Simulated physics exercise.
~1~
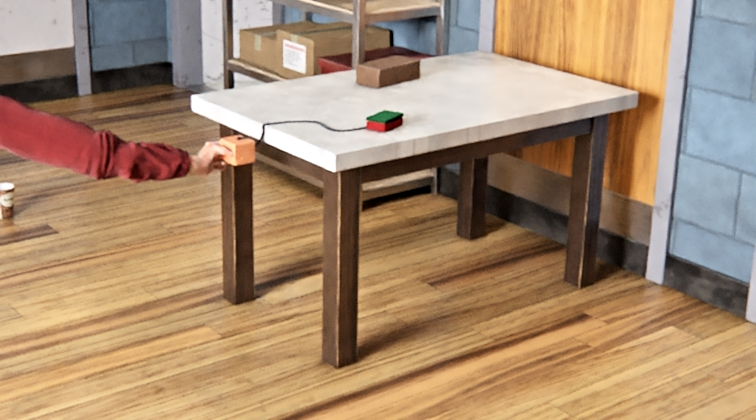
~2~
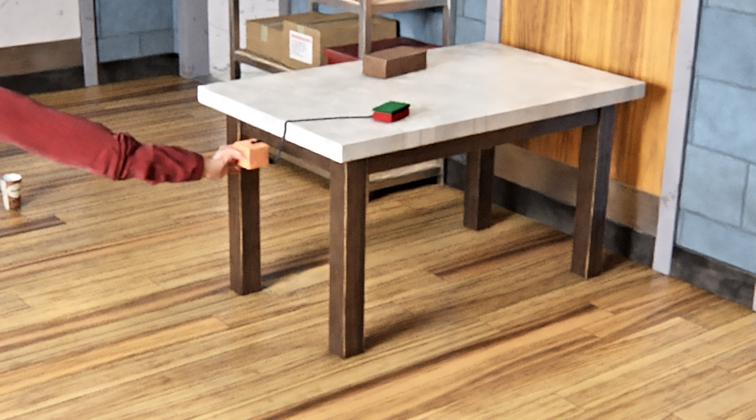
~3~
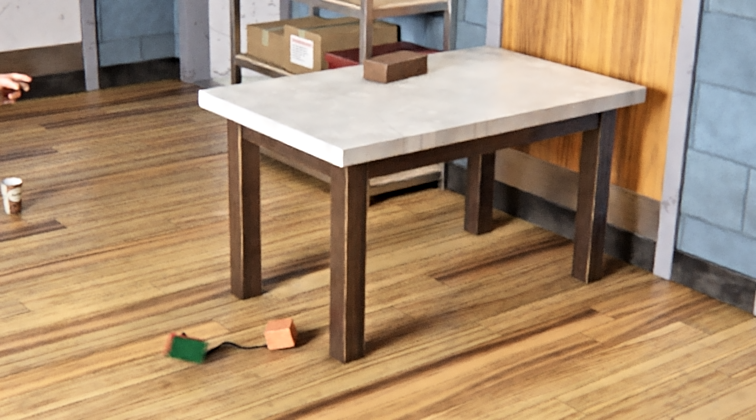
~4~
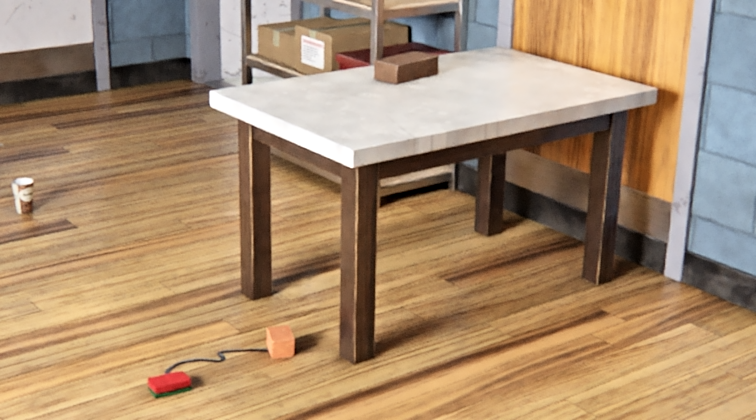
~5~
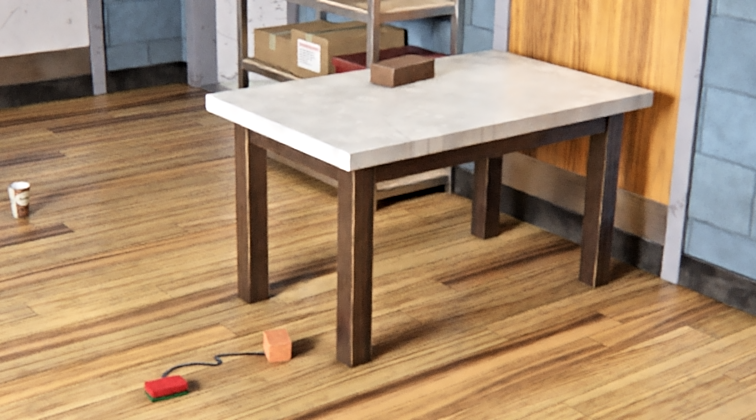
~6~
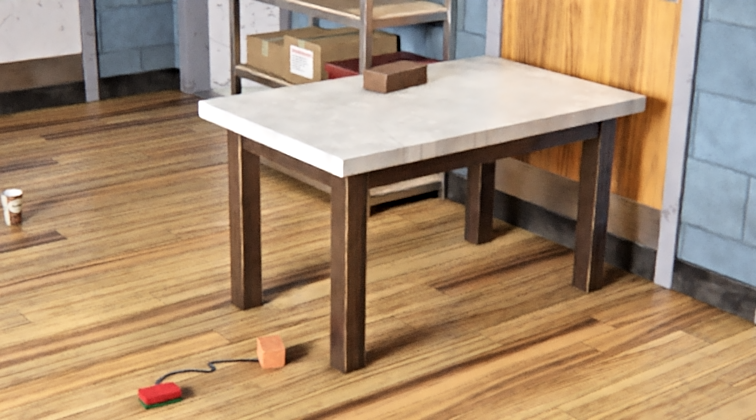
Orange block lowered past a workbench end by a hand, then dropping to the floor and dragging a ribbon-tied sponge down.
